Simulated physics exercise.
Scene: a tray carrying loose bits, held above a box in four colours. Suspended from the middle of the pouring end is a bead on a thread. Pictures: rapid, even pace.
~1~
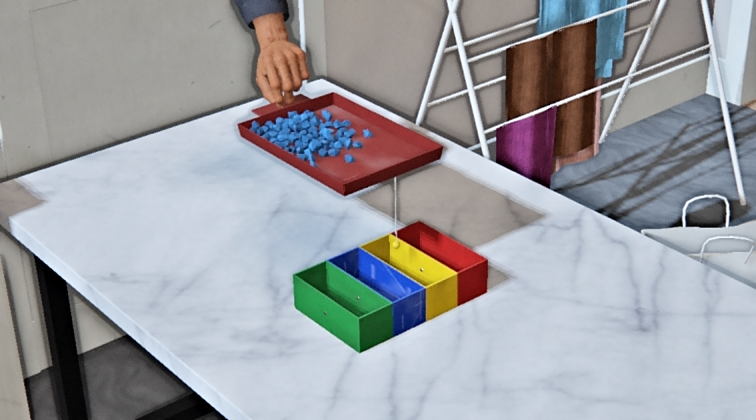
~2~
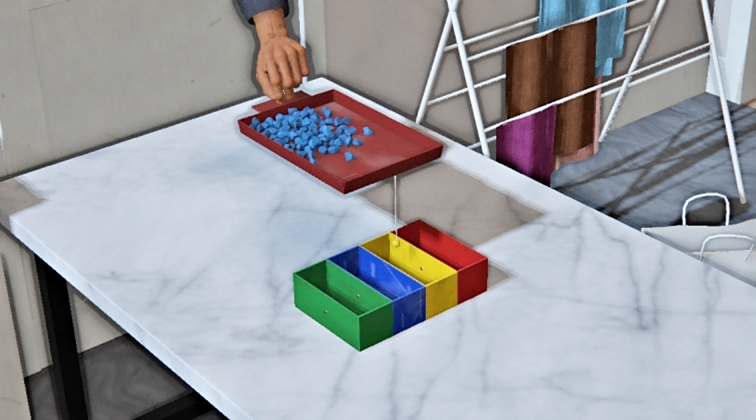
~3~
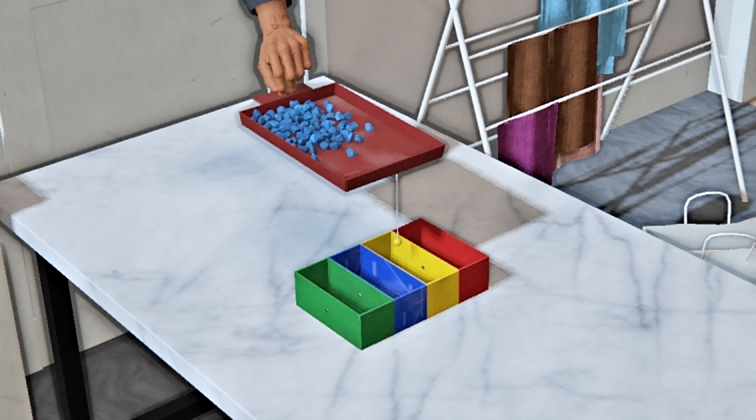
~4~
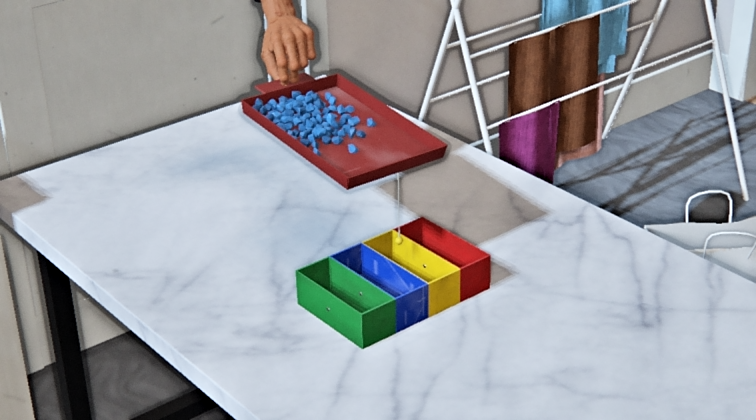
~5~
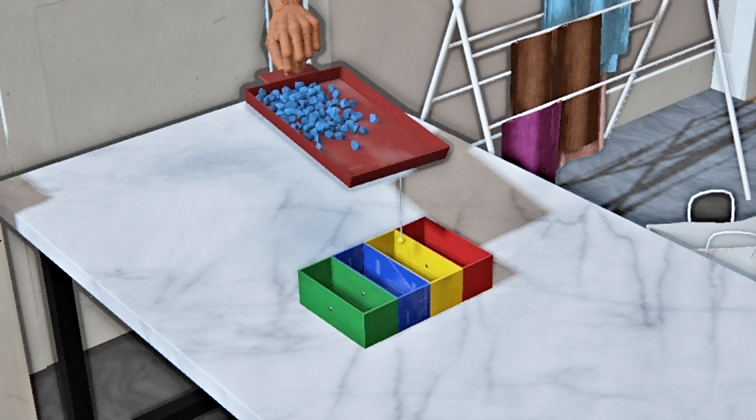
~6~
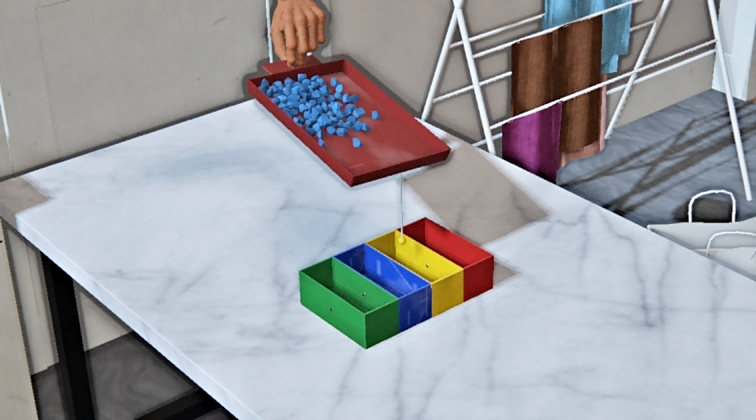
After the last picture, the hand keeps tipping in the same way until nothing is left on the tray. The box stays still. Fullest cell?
Red.
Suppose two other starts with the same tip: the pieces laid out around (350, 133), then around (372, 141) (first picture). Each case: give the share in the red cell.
Roughly 60 per cent, and 60 per cent.
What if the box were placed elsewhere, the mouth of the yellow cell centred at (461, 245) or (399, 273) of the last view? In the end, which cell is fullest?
Yellow, then red.
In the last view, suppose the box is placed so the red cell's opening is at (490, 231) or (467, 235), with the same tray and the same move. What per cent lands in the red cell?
Around 10 and around 50 per cent, in that order.
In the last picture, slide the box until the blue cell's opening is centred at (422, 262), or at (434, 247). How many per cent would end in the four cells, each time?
First about 100, then 100 per cent.
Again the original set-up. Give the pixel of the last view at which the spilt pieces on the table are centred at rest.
The middle is around (516, 268).
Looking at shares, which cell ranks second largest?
Second place belongs to the cell in yellow.
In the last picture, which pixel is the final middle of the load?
Somewhere around (456, 275) in the last picture.
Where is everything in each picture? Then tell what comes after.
In the first picture, corners of the pouring end near (344, 183) and (440, 146), level; middle of the load near (304, 135), aquarium stones; bead on its thread near (396, 245); green cell near (376, 325); blue cell near (409, 309); yellow cell near (441, 294); red cell near (472, 280).
In the second picture, corners of the pouring end near (344, 181) and (441, 145), level; middle of the load near (304, 132).
In the third picture, corners of the pouring end near (346, 179) and (442, 144), tipped barely, lowest at the right corner; middle of the load near (305, 126).
In the fourth picture, corners of the pouring end near (349, 176) and (444, 145), tipped a little, lowest at the right corner; middle of the load near (307, 118).
In the fifth picture, corners of the pouring end near (352, 175) and (447, 146), tipped a little, lowest at the right corner; middle of the load near (310, 111).
In the sixth picture, corners of the pouring end near (354, 175) and (449, 148), tipped clearly, lowest at the right corner; middle of the load near (313, 105); green cell near (382, 321); blue cell near (415, 305); yellow cell near (447, 290); red cell near (478, 275).
Shortly afterwards, tray tipped steeply; the bulk on the tray; only a few in the yellow cell; near a quarter falling or outside the box.
Next, tray tipped past a quarter turn; near a third on the tray; near a quarter in the red cell; a little in the yellow cell; near a third falling or outside the box.
Some moments later, tray tipped past a quarter turn; near half in the red cell; near a quarter in the yellow cell; near a quarter falling or outside the box.
In the end, tray tipped past a quarter turn; near half in the red cell; near a quarter in the yellow cell; none at all in the green cell; none at all in the blue cell; near a quarter outside the box.
